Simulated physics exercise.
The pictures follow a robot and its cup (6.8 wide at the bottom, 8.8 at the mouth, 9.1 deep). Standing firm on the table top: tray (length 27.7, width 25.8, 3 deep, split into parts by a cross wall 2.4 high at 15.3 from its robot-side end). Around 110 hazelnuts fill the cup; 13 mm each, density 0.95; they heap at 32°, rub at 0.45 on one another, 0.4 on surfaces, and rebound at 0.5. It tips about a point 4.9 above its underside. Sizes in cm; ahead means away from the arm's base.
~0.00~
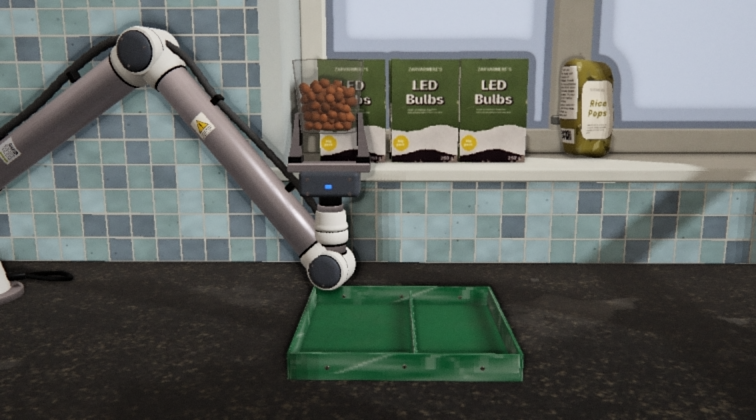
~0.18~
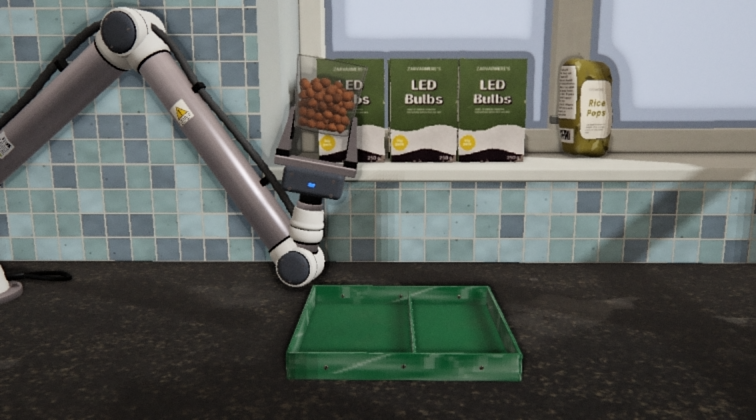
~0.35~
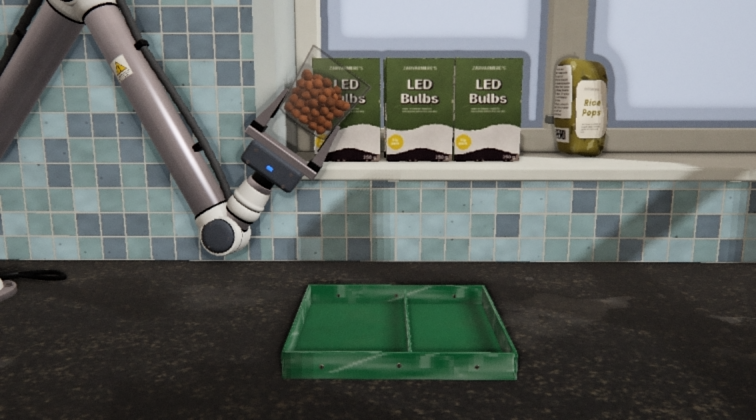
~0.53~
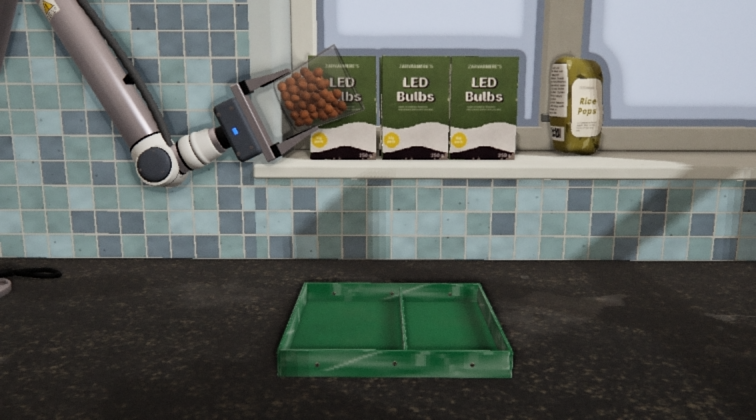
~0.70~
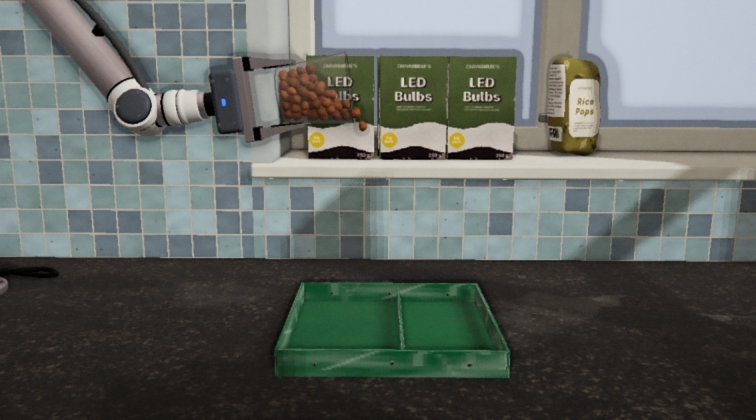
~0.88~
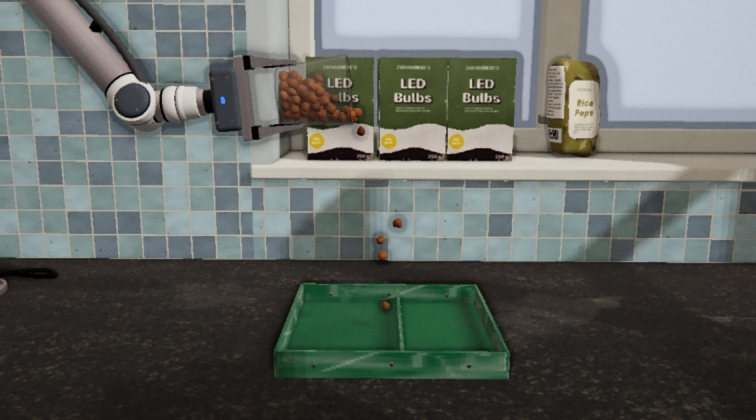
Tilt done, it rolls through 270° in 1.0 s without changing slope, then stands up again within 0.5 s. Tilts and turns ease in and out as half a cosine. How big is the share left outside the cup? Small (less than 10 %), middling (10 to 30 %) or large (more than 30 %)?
Share outside the cup: Large (more than 30 %).
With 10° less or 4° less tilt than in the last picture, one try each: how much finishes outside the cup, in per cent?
About 20 and 35 per cent.
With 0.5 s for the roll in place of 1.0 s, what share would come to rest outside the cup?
In that case some 40 per cent.
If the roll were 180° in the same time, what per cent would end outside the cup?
In that case some 45 per cent.
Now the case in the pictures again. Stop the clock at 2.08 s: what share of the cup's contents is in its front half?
Some 40 per cent.
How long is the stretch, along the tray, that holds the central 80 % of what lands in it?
Roughly 22 cm.
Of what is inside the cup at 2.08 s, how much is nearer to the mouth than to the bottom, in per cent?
About 35 per cent.
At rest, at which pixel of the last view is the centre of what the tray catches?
Near (392, 328).
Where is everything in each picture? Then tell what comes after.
In the first picture, the cup middle at (329, 98), upright; upper third of the load around (328, 93), from x 305 to 350, top at y 85; 110 in the cup.
In the second picture, the cup middle at (327, 98), tipped 10°; upper third of the load around (324, 92), from x 300 to 350, top at y 80.
In the third picture, the cup middle at (322, 96), tipped 36°; upper third of the load around (315, 91), from x 290 to 345, top at y 75.
In the fourth picture, the cup middle at (317, 93), tipped 65°; upper third of the load around (306, 85), from x 280 to 340, top at y 70.
In the fifth picture, the cup middle at (314, 92), tipped 83°; upper third of the load around (299, 83), from x 285 to 365, top at y 70; 109 in the cup, 1 in flight or on a rim.
In the sixth picture, the cup middle at (314, 93), tipped 85°; upper third of the load around (298, 87), from x 285 to 400, top at y 75; 105 in the cup, 1 in the robot-side part, 4 in flight or on a rim.
After 1.48 s, tipped 85°, highest piece 35 above the table; 83 in the cup, 8 in the robot-side part, 6 in the far-side part, 13 in flight or on a rim.
After 2.08 s, tipped 56°, highest piece 34 above the table; 50 in the cup, 30 in the robot-side part, 25 in the far-side part, 2 on the table or floor, 3 in flight or on a rim.
After 2.58 s, upright, highest piece 35 above the table; 50 in the cup, 31 in the robot-side part, 26 in the far-side part, 3 on the table or floor.
After 3.28 s, upright, highest piece 35 above the table; 50 in the cup, 31 in the robot-side part, 26 in the far-side part, 3 on the table or floor.
In the end, 50 in the cup, 31 in the robot-side part, 26 in the far-side part, 3 on the table or floor. That is 55 % outside the cup.
